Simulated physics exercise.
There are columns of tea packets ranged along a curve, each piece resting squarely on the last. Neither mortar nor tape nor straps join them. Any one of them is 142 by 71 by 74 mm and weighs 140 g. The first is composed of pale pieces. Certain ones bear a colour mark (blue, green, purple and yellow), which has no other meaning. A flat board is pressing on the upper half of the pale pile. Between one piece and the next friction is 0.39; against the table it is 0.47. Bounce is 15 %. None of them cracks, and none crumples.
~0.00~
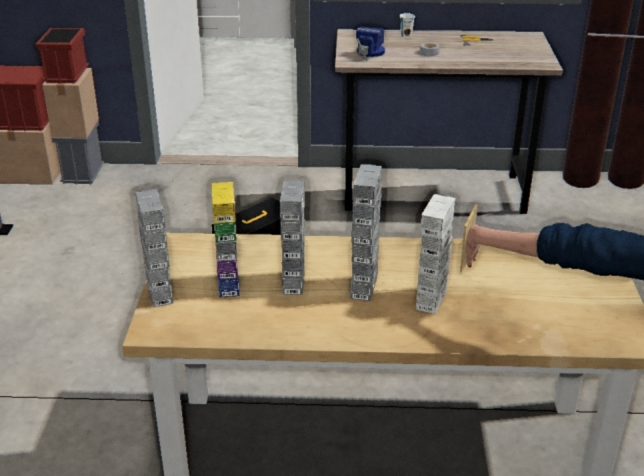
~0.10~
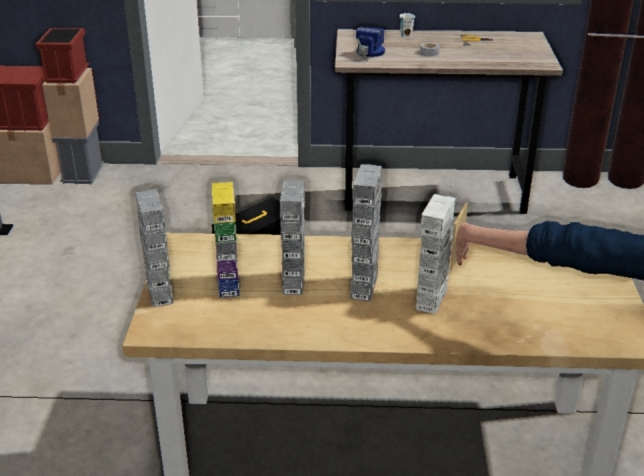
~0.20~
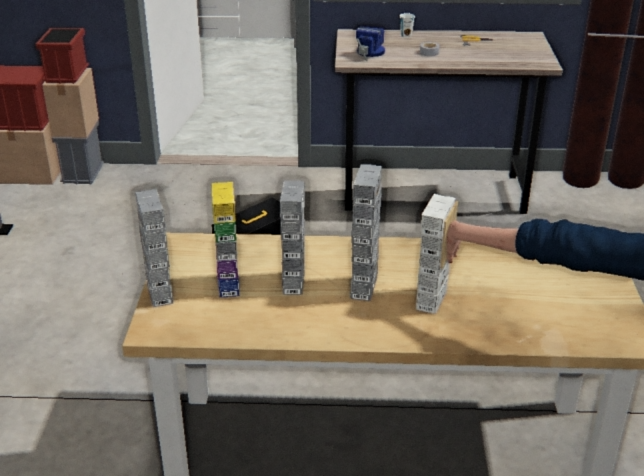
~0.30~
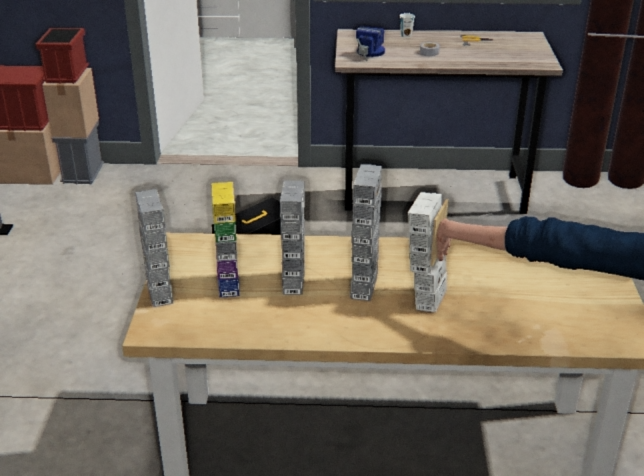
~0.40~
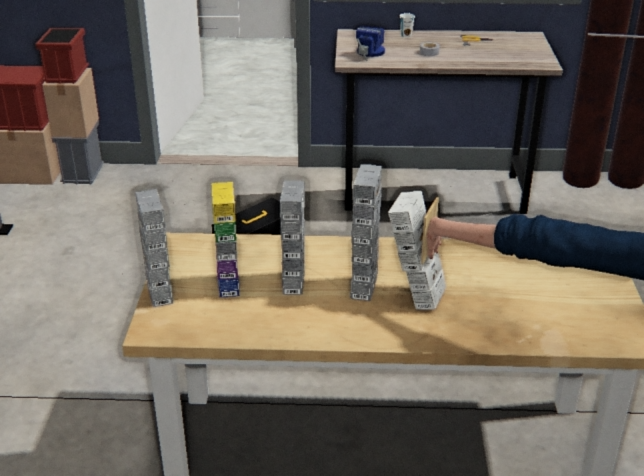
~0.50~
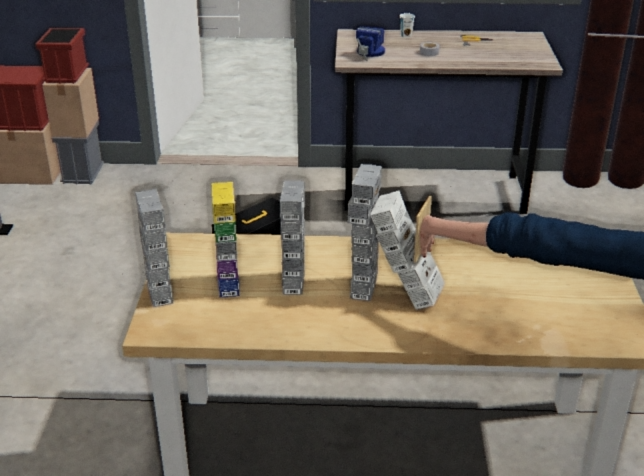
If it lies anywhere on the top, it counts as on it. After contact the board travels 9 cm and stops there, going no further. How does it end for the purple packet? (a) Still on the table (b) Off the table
Option a: Still on the table.
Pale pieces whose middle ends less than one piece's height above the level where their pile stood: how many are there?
Pale pieces counted: 3.
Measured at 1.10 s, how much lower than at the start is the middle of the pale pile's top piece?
22 cm lower.
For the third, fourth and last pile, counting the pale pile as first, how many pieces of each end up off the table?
Pile by pile: Third 2, fourth 2, last 4.
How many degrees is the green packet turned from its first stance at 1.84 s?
Roughly 80°.
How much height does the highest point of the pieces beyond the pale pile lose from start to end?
About 30 cm lower.
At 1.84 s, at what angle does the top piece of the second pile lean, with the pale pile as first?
The top piece is tilted around 180°.
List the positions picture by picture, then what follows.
In the first picture (places mark the middle of the side facing us), board (464, 243) 6 cm short; purple packet (227, 270); green packet (226, 233); yellow packet (223, 192); the rest undisturbed.
The second picture shows board (454, 241) 32 mm short; purple packet (227, 270).
The third picture shows board (444, 239) 1 mm in; purple packet (227, 270).
The fourth picture shows board (434, 237) 32 mm in, top of the pale pile leaning 6°; purple packet (227, 270); the rest undisturbed.
The fifth picture shows board (424, 235) 6 cm in, top of the pale pile leaning 16°; purple packet (227, 270); the rest undisturbed.
The sixth picture shows board (417, 234) 9 cm in, top of the pale pile leaning 24°; purple packet (227, 270); yellow packet (223, 192); green packet (226, 233); one has shifted.
After 1.10 s, 5 of the pale pile down; none of the 21 other packets off the table, 13 disturbed; purple packet unmoved; yellow packet shifted 29 mm.
After 1.84 s, 5 of the pale pile down; 6 of the 21 other packets off the table; purple packet on its side; blue packet on its side.
By the end (3.5 s), 5 of the pale pile down; 8 of the 21 other packets off the table; purple packet on its side; green packet upside down; blue packet on its side. As the last picture would show them, middles, purple packet near (184, 282).
